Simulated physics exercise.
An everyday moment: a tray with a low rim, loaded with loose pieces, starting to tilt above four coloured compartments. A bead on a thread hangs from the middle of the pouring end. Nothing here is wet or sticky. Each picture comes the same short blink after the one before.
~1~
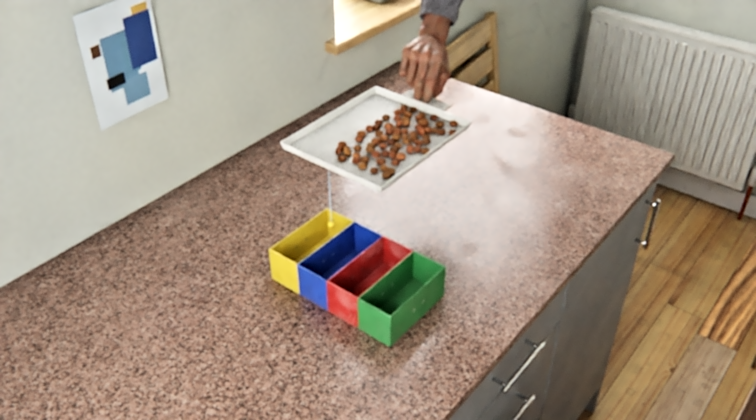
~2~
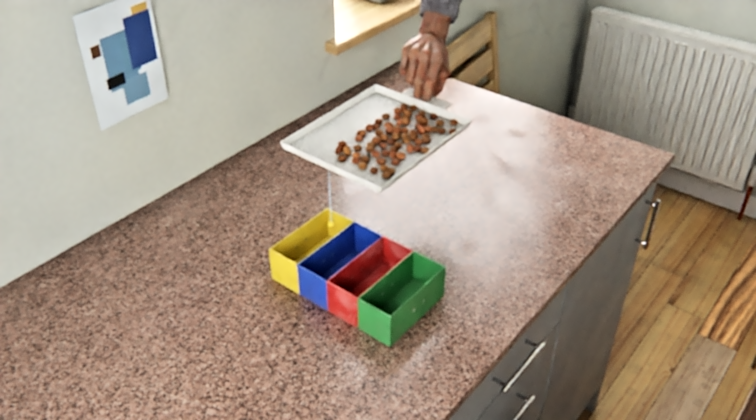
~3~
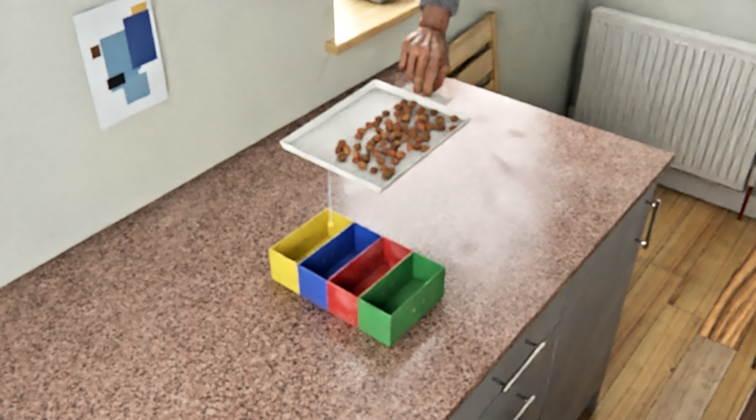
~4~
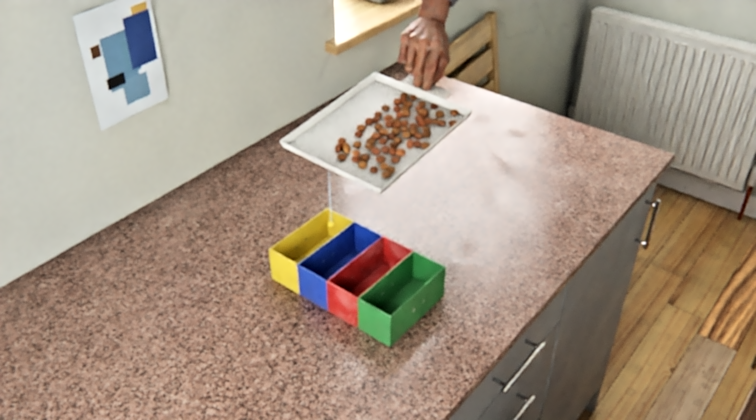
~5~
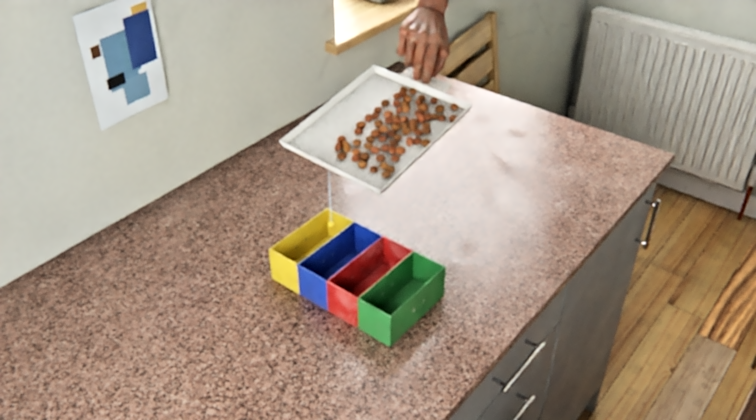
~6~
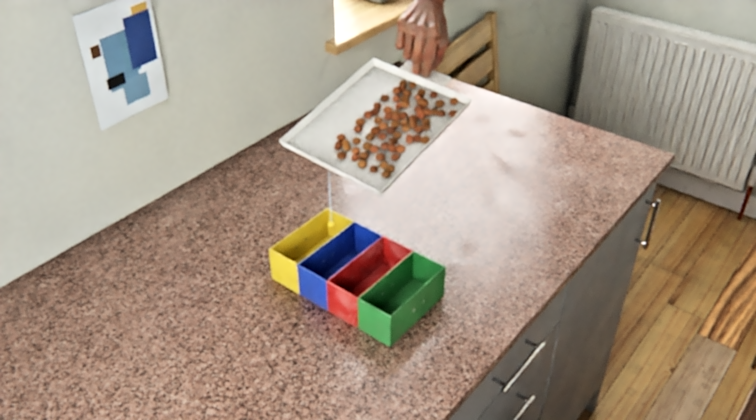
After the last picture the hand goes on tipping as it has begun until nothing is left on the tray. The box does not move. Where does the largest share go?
The red one ends fullest.
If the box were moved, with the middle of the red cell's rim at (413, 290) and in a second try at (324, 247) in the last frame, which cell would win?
In turn: Yellow; that green cell.
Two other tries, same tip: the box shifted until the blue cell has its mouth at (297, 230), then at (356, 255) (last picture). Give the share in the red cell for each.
In turn 20 and 20 in a hundred.
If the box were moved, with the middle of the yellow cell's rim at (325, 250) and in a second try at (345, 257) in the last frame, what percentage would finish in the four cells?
In turn 100 and 90 in a hundred.
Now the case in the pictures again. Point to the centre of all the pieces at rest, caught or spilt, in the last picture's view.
Around (356, 291).
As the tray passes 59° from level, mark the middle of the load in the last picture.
Near (363, 174).
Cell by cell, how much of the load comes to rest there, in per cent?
About: Yellow cell 0, blue cell 30, red cell 60, green cell 0 per cent.
Shortly afterwards, tray tipped steeply; the bulk on the tray; a little in the red cell; a little in the blue cell; a little falling or outside the box.
Next, tray tipped right over; near a third on the tray; near a quarter in the red cell; near a quarter in the blue cell; only a few in the green cell; near a quarter falling or outside the box.
Some moments later, tray tipped past a quarter turn; near two thirds in the red cell; near a third in the blue cell; a little in the yellow cell; only a few in the green cell; only a few falling or outside the box.
In the end, tray tipped past a quarter turn; near two thirds in the red cell; near a third in the blue cell; a little in the yellow cell; only a few in the green cell; only a few outside the box.
